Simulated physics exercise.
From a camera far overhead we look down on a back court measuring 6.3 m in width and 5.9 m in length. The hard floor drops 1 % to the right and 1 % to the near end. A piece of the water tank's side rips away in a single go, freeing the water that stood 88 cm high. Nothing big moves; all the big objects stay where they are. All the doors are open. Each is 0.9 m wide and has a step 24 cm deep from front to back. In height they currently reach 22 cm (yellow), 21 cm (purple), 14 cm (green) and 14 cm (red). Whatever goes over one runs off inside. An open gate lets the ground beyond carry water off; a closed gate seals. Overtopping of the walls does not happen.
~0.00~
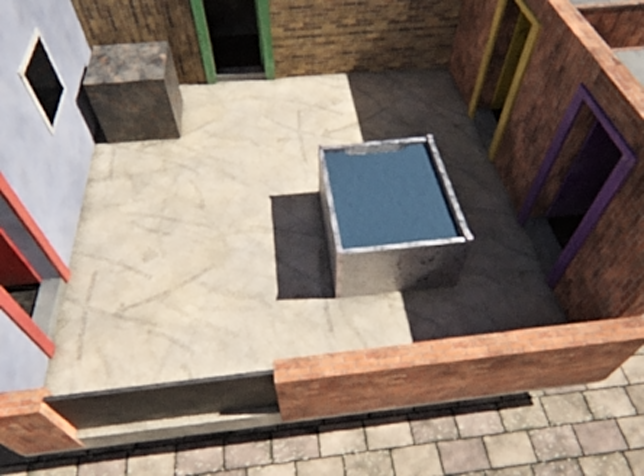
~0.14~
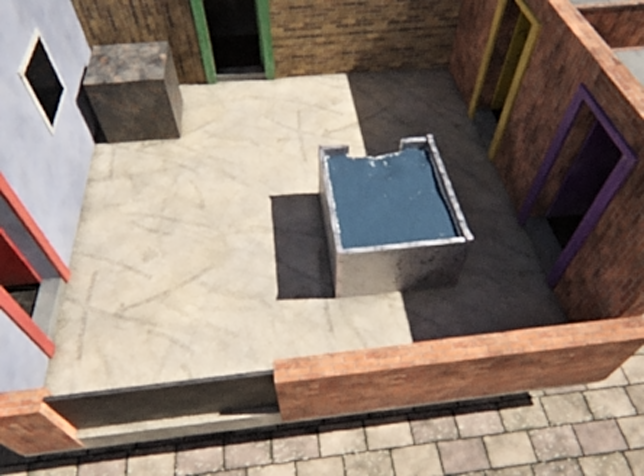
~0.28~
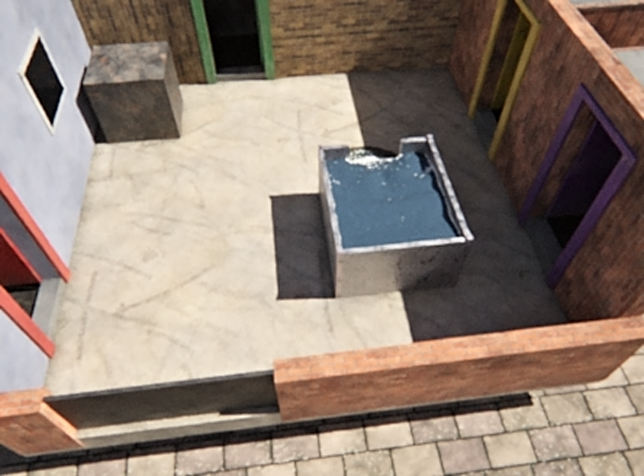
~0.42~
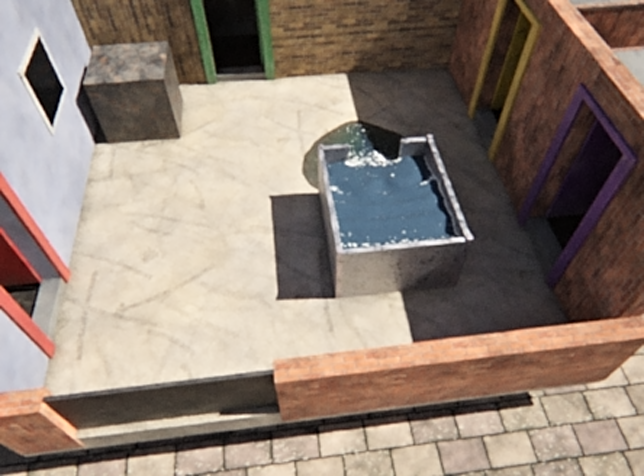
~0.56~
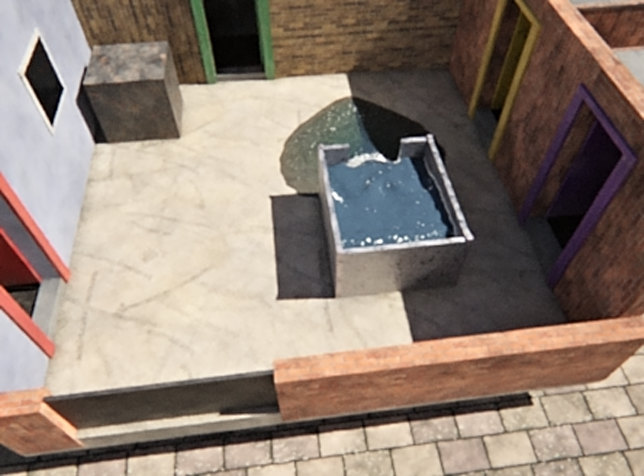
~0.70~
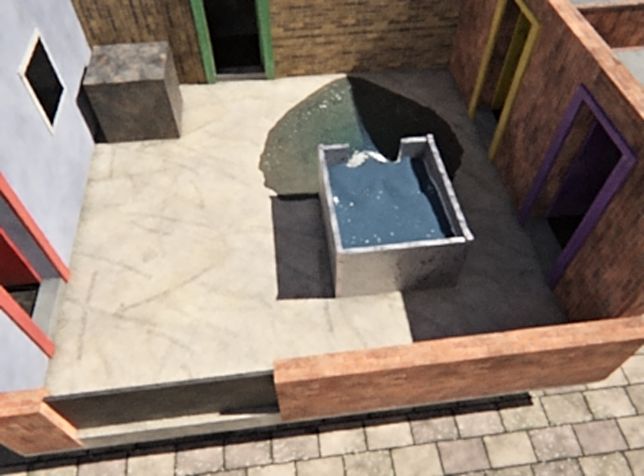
Water in a pale, square-sided tank right of centre starts out still, then churns with white flecks as a piece of the far wall breaks away, and it spreads behind the tank in a widening, rounded sheet across the floor. The steady, high view looks down on a walled courtyard with pale, streaked paving. A dark block stands left of a green doorway, with red framing at left and yellow and purple doorways at right.
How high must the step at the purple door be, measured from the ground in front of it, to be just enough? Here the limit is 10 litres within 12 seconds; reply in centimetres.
About 7.5 cm.
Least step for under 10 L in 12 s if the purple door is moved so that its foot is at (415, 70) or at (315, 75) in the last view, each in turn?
26 and 25 cm.
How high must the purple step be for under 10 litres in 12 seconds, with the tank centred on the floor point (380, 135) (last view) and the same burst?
Then roughly 7.0 cm.
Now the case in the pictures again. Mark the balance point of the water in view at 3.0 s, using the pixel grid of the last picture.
About (349, 155).
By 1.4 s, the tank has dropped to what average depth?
It averages near 55 cm.
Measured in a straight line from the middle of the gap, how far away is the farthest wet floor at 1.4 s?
3.6 metres.
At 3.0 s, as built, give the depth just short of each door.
Depths in cm - yellow: 13, purple: 0, green: 12, red: 0.
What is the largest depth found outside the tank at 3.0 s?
28 cm.
After 1.4 s water covers 30 % of the floor, deepest (40 cm) near (363, 185); it has not reached the purple door.
After 3.0 s water covers 35 % of the floor, deepest (28 cm) near (115, 100); it has not reached the purple door.
After 12.0 s water covers 90 % of the floor, deepest (12 cm) near (499, 365); 11 cm at the purple door, 0 litres in over its 21 cm step.
At the purple door as built, the water arrived by 3.9 s and peaked near 11 cm at 12.0 s.
With a step of 6.5 cm, 17 litres would have come in within the 12 s; with 8.5 cm, 6 litres. So under 10 litres takes about 7.5 cm.
